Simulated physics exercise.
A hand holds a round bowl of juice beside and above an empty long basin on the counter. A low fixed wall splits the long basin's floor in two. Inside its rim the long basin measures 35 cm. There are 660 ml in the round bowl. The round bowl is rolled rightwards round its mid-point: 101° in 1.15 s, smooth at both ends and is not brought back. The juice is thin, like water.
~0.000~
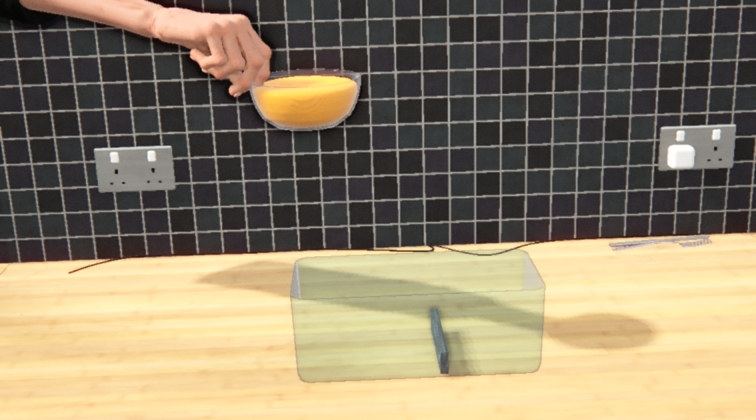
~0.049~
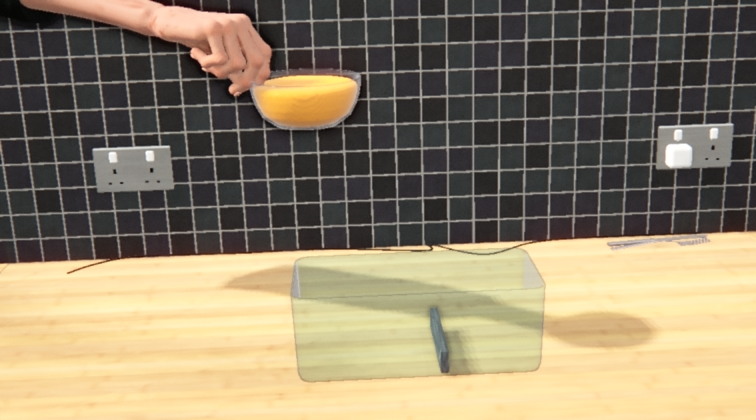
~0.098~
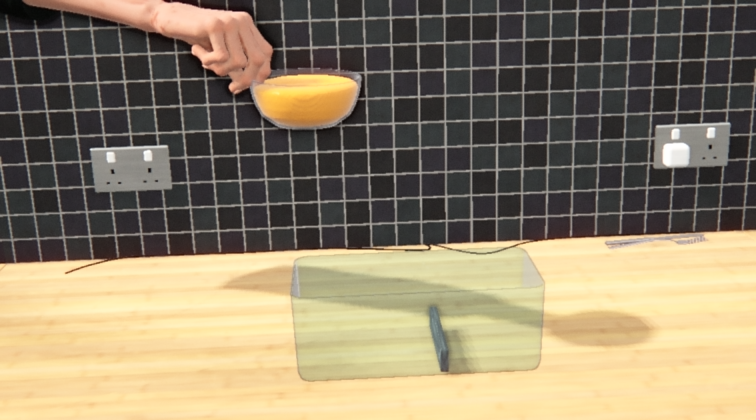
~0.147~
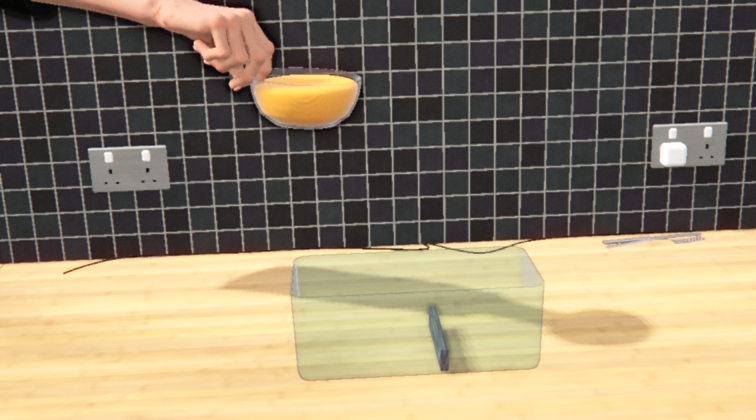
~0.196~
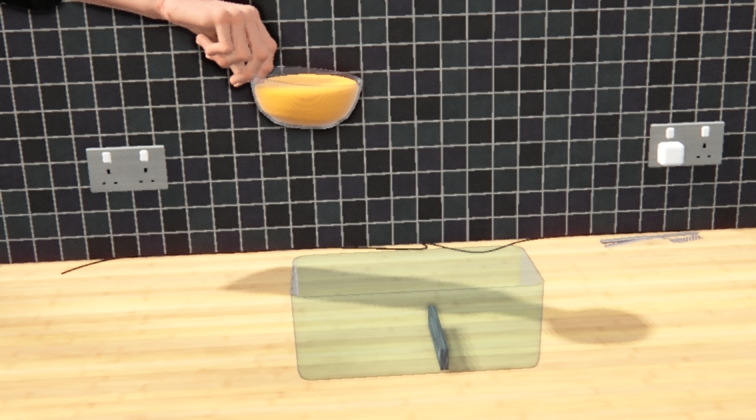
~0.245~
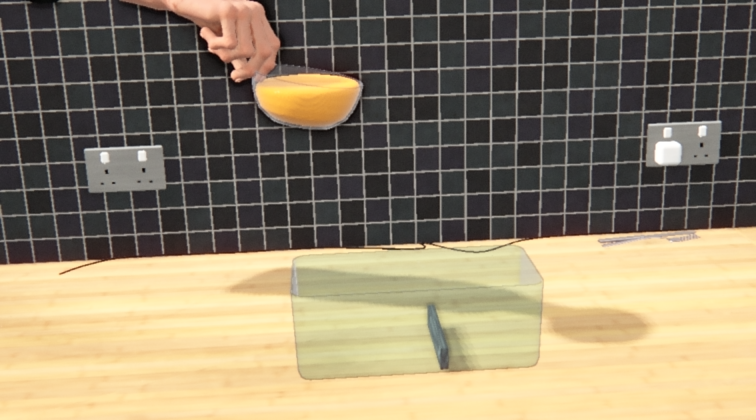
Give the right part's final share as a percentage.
The far part has some 48 per cent.
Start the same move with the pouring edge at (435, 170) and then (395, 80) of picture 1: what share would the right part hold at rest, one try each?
First 90, then 75 per cent.
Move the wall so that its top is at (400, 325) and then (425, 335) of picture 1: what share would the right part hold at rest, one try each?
First 80, then 65 per cent.
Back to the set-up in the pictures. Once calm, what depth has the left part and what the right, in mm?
Some 10 mm on the left and 16 mm on the right.
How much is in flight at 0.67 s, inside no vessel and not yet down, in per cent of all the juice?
Some 48 per cent.
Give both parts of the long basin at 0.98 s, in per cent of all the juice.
Near 36 on the left, 46 on the right.
After 0.67 s the tilt is 63° and 40 per cent is still to pour, 9 is left of the wall and 2 right of it.
After 0.98 s the tilt is 95° and 3 per cent is still to pour, 36 is left of the wall and 45 right of it.
After 1.30 s the tilt is 101° and 0 per cent is still to pour, 50 is left of the wall and 47 right of it.
After 1.65 s the tilt is 101° and 0 per cent is still to pour, 50 is left of the wall and 48 right of it.
In the end 50 per cent lies left of the wall, 48 right of it and 3 outside.
